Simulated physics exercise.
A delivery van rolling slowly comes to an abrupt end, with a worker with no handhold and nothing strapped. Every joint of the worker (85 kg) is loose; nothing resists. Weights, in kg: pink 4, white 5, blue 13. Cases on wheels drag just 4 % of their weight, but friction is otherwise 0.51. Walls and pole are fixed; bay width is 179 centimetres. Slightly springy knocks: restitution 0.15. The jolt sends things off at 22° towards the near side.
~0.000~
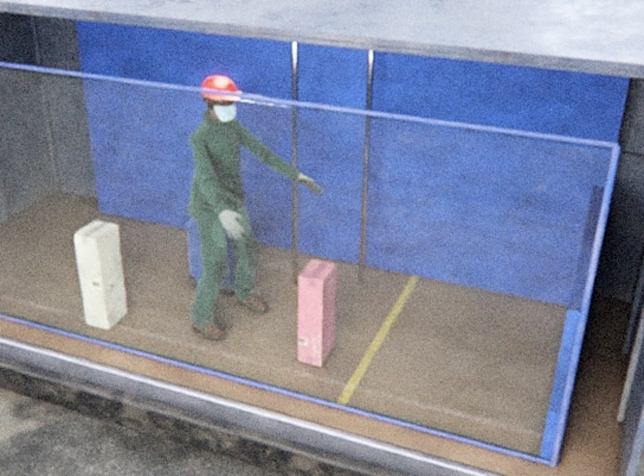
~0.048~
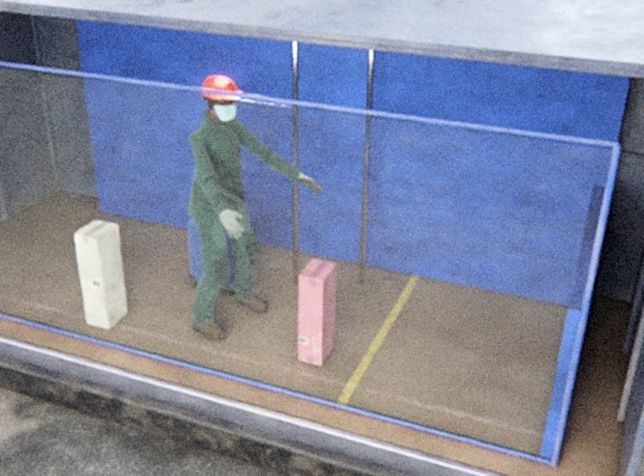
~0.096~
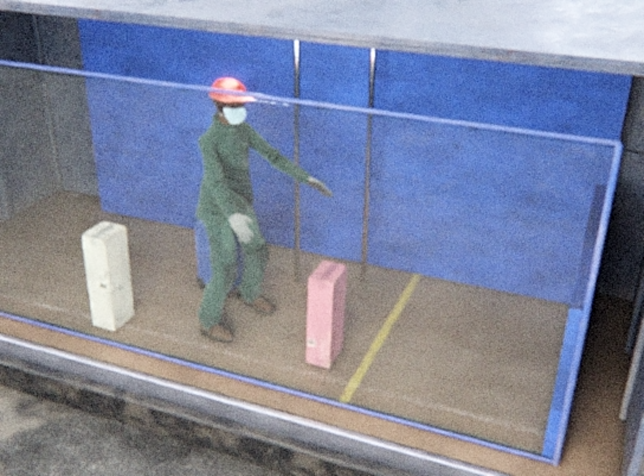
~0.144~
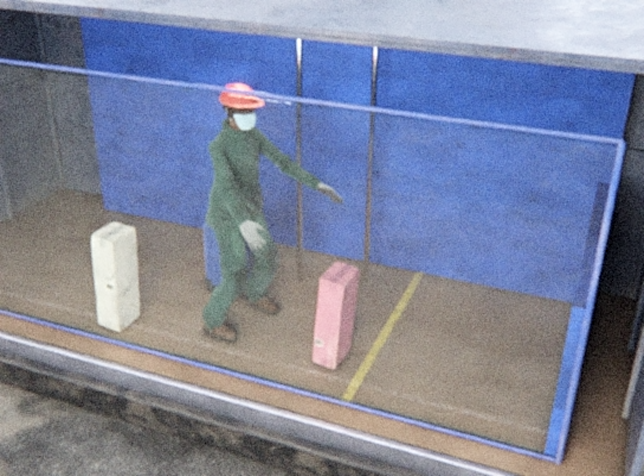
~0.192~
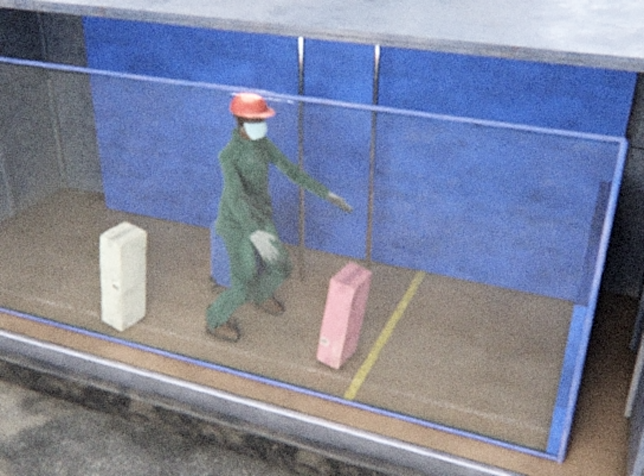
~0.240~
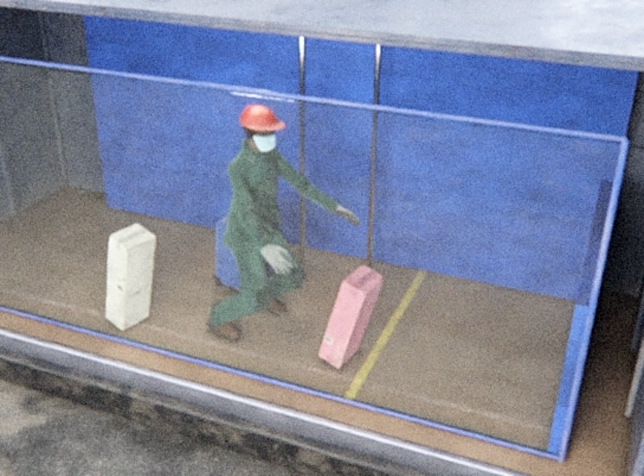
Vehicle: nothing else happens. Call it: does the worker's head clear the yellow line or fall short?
It falls short of the yellow line.
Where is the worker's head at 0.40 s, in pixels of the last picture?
I'd put it around pixel (286, 202).
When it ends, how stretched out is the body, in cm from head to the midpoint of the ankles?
About 70 cm.
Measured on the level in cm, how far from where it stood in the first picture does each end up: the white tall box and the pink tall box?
White tall box: 60; pink tall box: 60.
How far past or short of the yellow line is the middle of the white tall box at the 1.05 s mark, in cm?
About 130 cm short of it.
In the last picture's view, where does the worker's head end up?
Somewhere close to (332, 354).
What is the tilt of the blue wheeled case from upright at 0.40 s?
It is tilted about 0° from upright.
After 0.40 s the worker's head is 59 cm short of the yellow line, near (286, 202) in the last picture's view.
After 0.65 s the worker's head is 12 cm short of the yellow line, near (345, 329) in the last picture's view; the worker's hips 73 cm short of the yellow line.
After 1.05 s the worker's head is 16 cm short of the yellow line, near (333, 354) in the last picture's view; the worker's hips 75 cm short of the yellow line.
By 1.5 s, pink tall box crosses the yellow line; white tall box stops short of the yellow line; worker's hips stop short of the yellow line; worker's head stops short of the yellow line.
